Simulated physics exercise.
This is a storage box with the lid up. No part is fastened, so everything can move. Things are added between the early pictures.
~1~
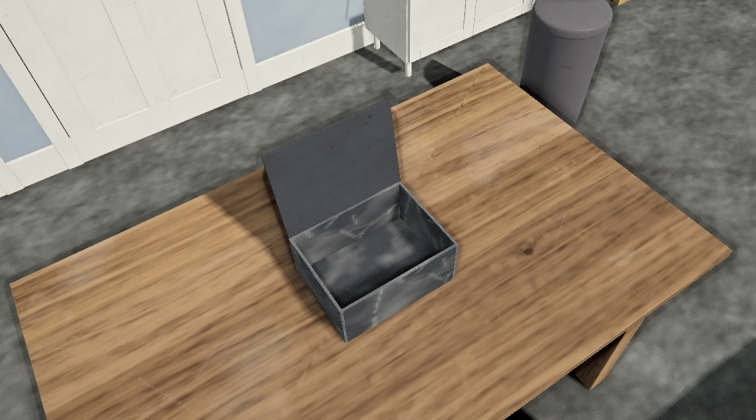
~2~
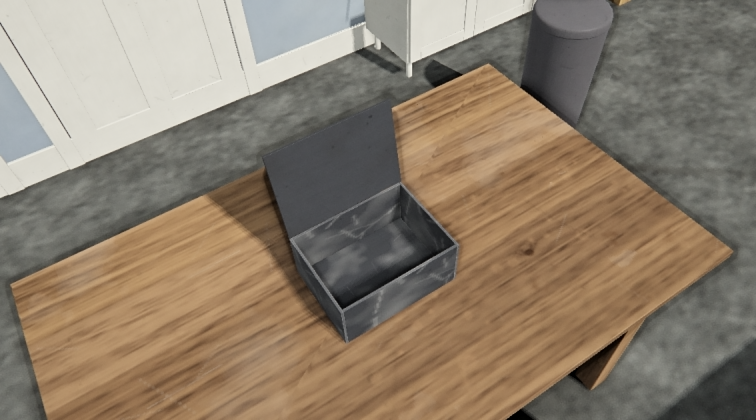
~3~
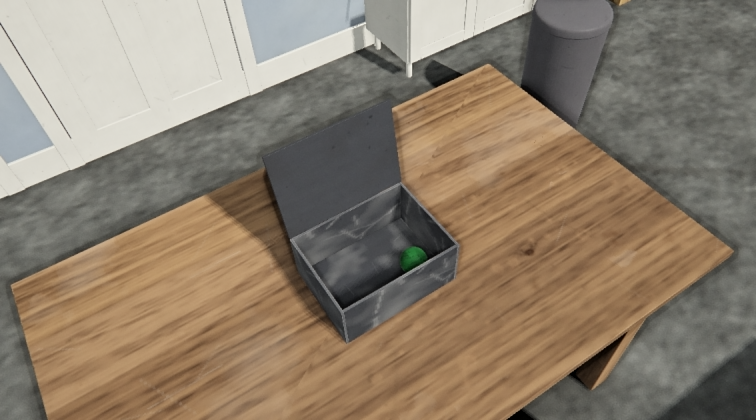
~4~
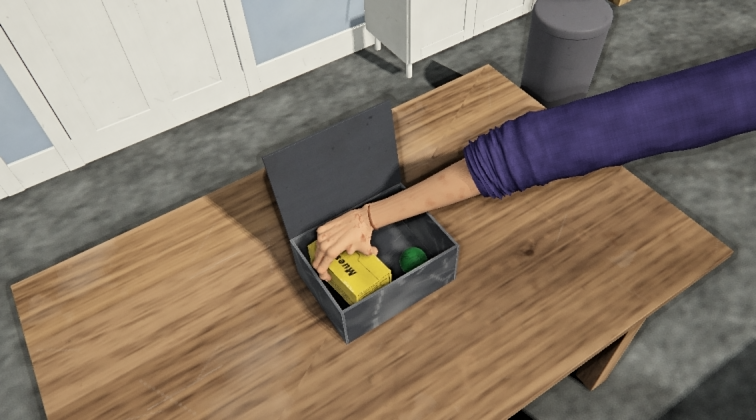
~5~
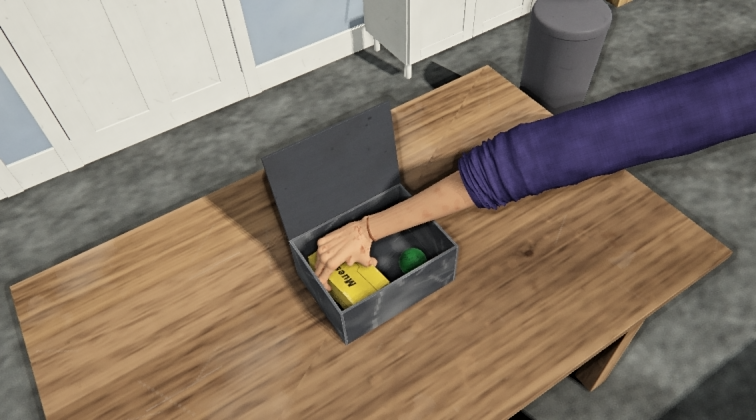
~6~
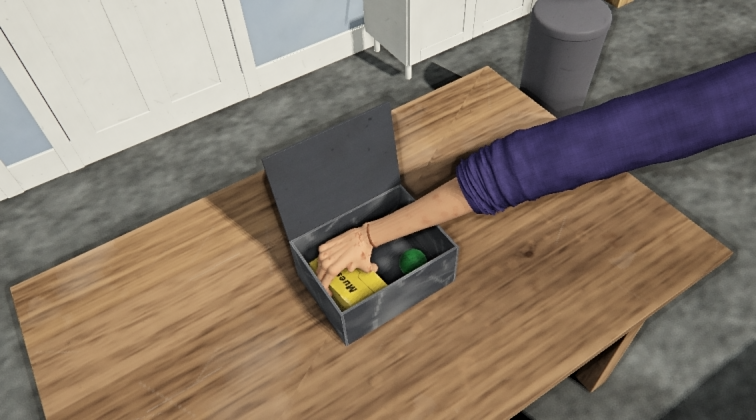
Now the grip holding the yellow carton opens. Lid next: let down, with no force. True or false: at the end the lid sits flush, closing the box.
True.
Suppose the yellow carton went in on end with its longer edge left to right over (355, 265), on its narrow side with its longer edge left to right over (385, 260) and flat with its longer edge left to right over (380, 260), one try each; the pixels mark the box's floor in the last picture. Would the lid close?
Open; shut; shut.
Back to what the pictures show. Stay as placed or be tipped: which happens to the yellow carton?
The yellow carton stays as it was set.
Then, 1.50 s past the last view, lid 69° above the rim.
Then, 1.80 s past the last view, lid 33° above the rim.
Finally, lid shut; both still in place. Final places as the last picture's camera would see them, yellow carton near (350, 284).
